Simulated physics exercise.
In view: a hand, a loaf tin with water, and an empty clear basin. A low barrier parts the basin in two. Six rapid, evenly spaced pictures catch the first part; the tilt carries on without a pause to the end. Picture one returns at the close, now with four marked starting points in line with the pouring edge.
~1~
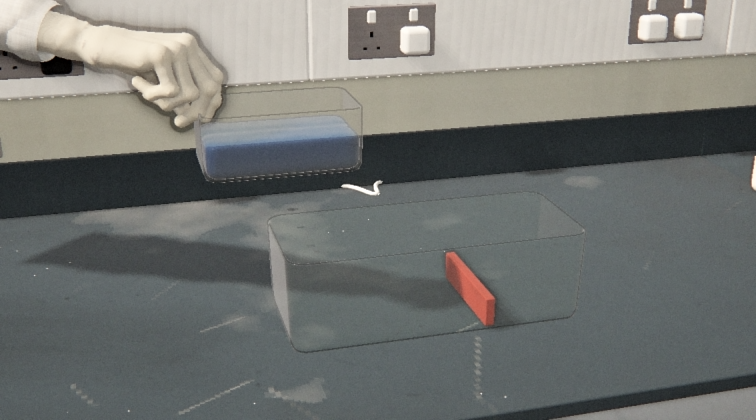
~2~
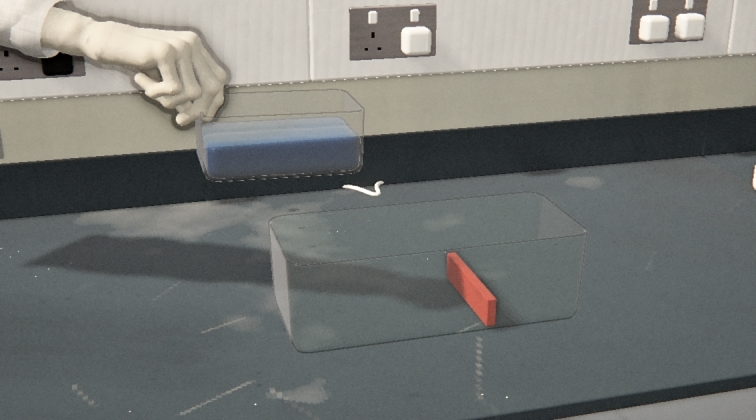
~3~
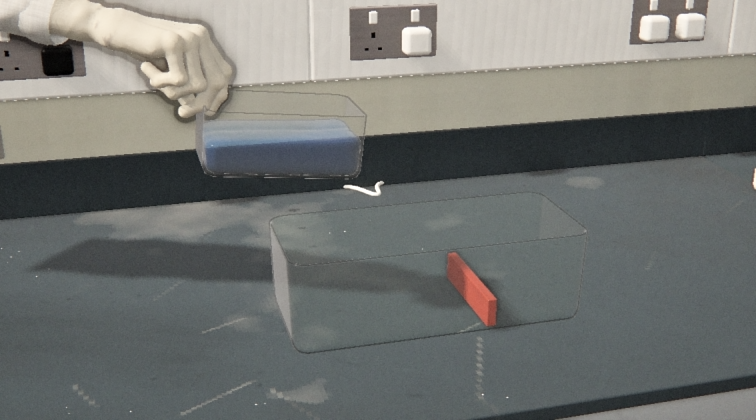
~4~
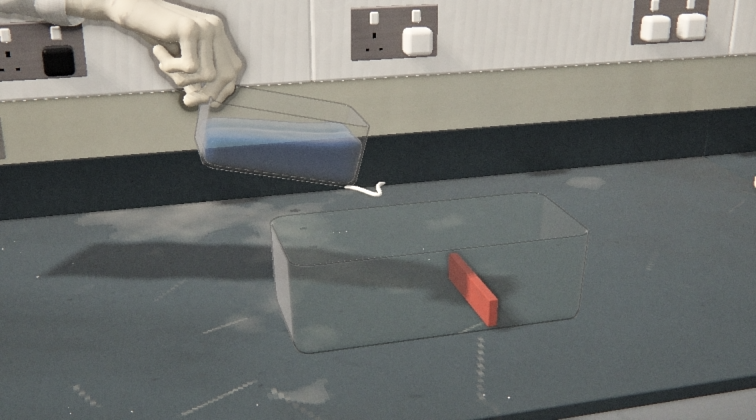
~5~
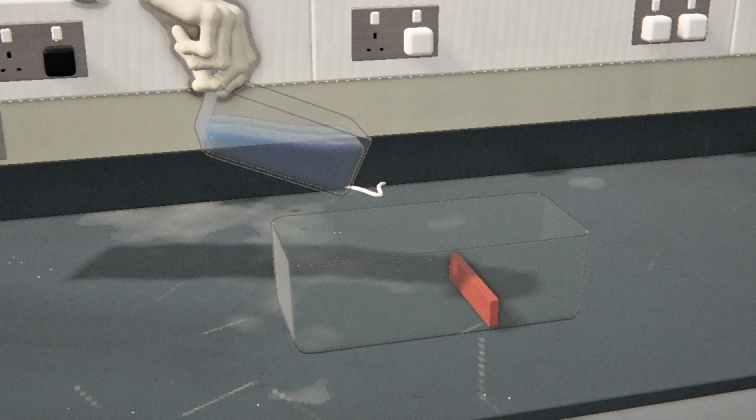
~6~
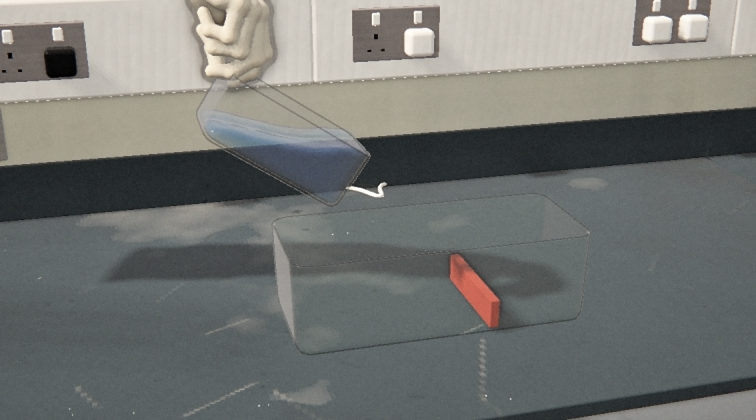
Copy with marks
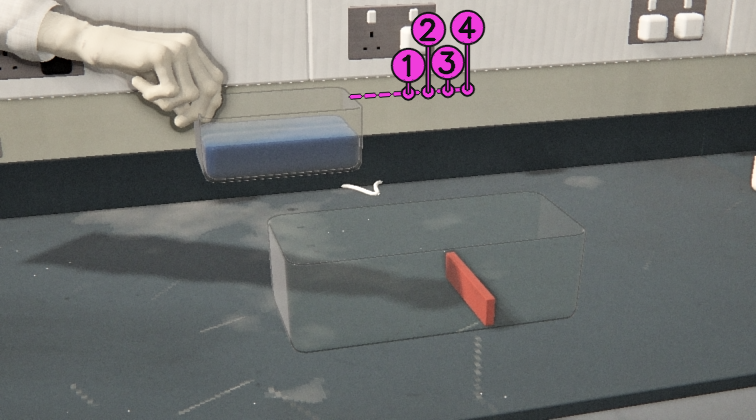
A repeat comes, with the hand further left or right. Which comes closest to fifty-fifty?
3 is best.
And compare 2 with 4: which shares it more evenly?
4 it is.
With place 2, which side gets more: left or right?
The left side.
On the marked copy, 1 at (408, 93); 2 at (428, 91); 3 at (447, 90); 4 at (467, 89).
Choosing 1, about 83 % ends left of the wall and 13 % right of it; 4 % is lost outside.
Choosing 2, about 71 % ends left of the wall and 27 % right of it.
Choosing 3, about 51 % ends left of the wall and 46 % right of it; 3 % is lost outside.
Choosing 4, about 38 % ends left of the wall and 59 % right of it; 3 % is lost outside.
